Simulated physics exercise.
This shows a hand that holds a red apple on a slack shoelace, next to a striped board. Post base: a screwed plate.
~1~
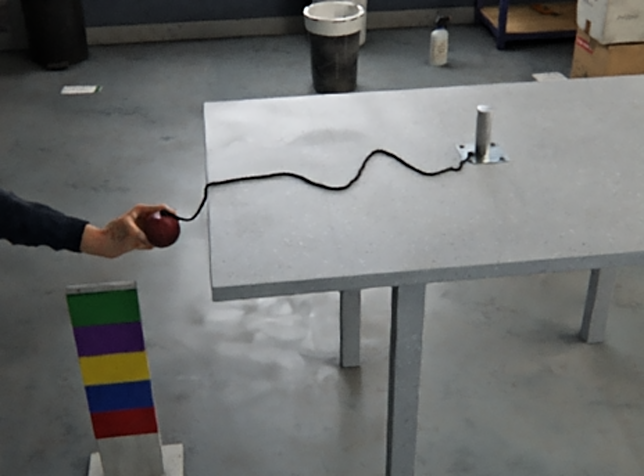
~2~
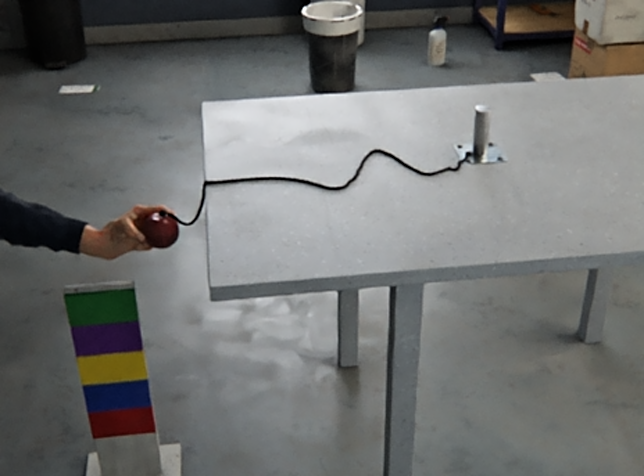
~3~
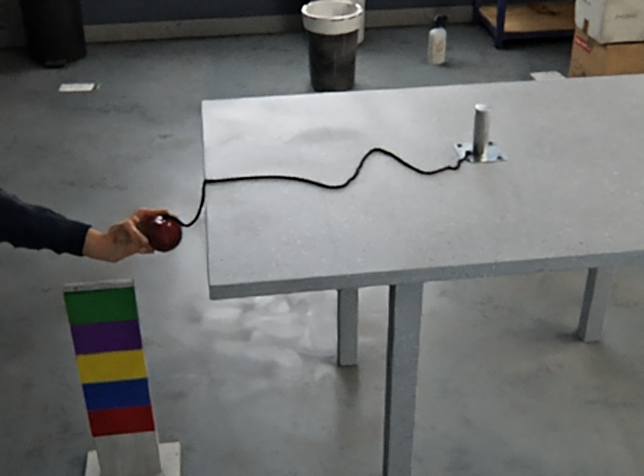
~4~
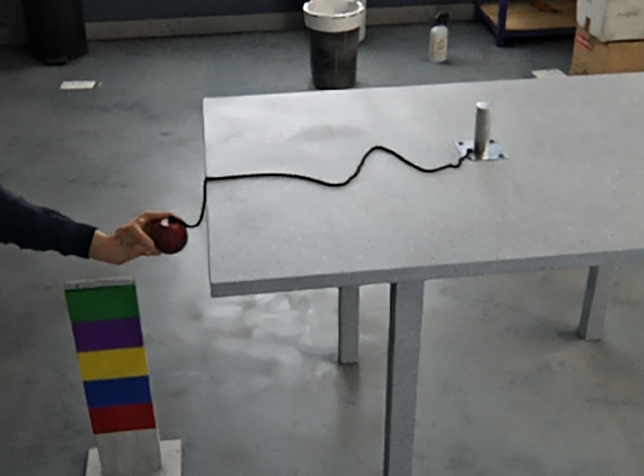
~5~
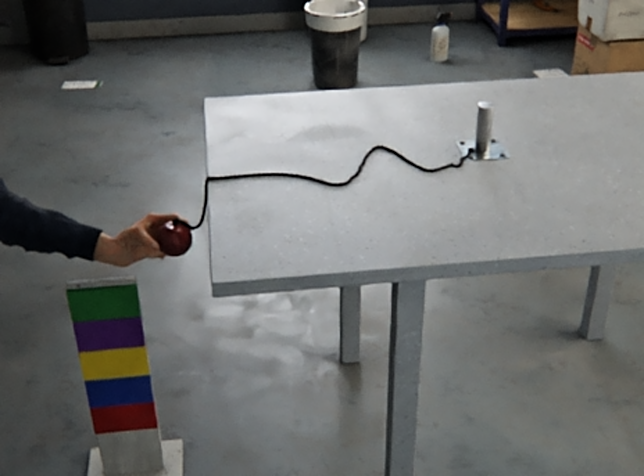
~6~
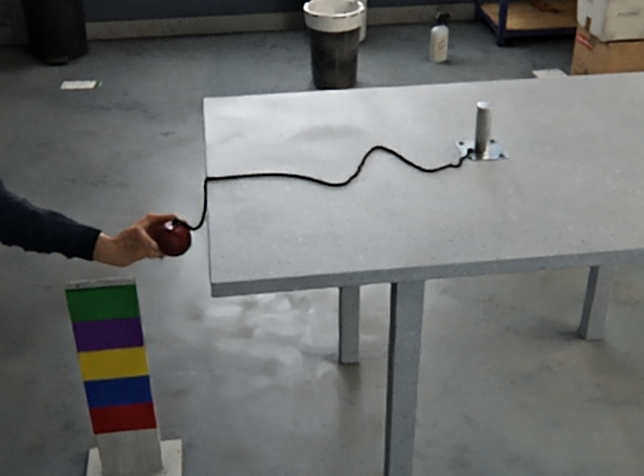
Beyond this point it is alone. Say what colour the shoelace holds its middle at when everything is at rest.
That would be yellow.
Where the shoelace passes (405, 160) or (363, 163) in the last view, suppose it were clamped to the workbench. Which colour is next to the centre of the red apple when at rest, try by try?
In order: Purple; green.
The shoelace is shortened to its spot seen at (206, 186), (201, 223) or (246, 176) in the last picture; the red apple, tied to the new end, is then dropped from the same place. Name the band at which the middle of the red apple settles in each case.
For the first: Green; for the second: Purple; for the third: None, it hangs higher.
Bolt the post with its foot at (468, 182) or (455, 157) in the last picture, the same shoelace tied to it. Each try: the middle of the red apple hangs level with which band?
First try: Blue; second try: Blue.
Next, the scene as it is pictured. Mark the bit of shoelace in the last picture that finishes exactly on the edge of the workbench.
Go for the one at (310, 178).
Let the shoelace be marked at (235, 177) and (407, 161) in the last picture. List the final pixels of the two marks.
I'd say about (212, 259) for one and about (372, 164) for the other.
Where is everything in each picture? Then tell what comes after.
Red apple (162, 230); green (104, 310); purple (109, 340); yellow (115, 370); blue (120, 397); red (125, 424), in the first frame.
Red apple (161, 231); shoelace through (454, 170) (395, 157) (358, 174) (297, 180) (214, 183), in the second frame.
Red apple (164, 234), in the third frame.
Red apple (170, 236); shoelace through (455, 167) (396, 154) (359, 170) (298, 176) (215, 179), in the fourth frame.
Red apple (175, 239), in the fifth frame.
Red apple (174, 239); shoelace through (456, 167) (396, 154) (359, 170) (299, 176) (215, 179), in the sixth frame.
Early on, apple near (228, 331); level with purple.
Midway, apple near (210, 361); level with yellow.
Finally, apple near (220, 357); level with yellow. The yellow one.
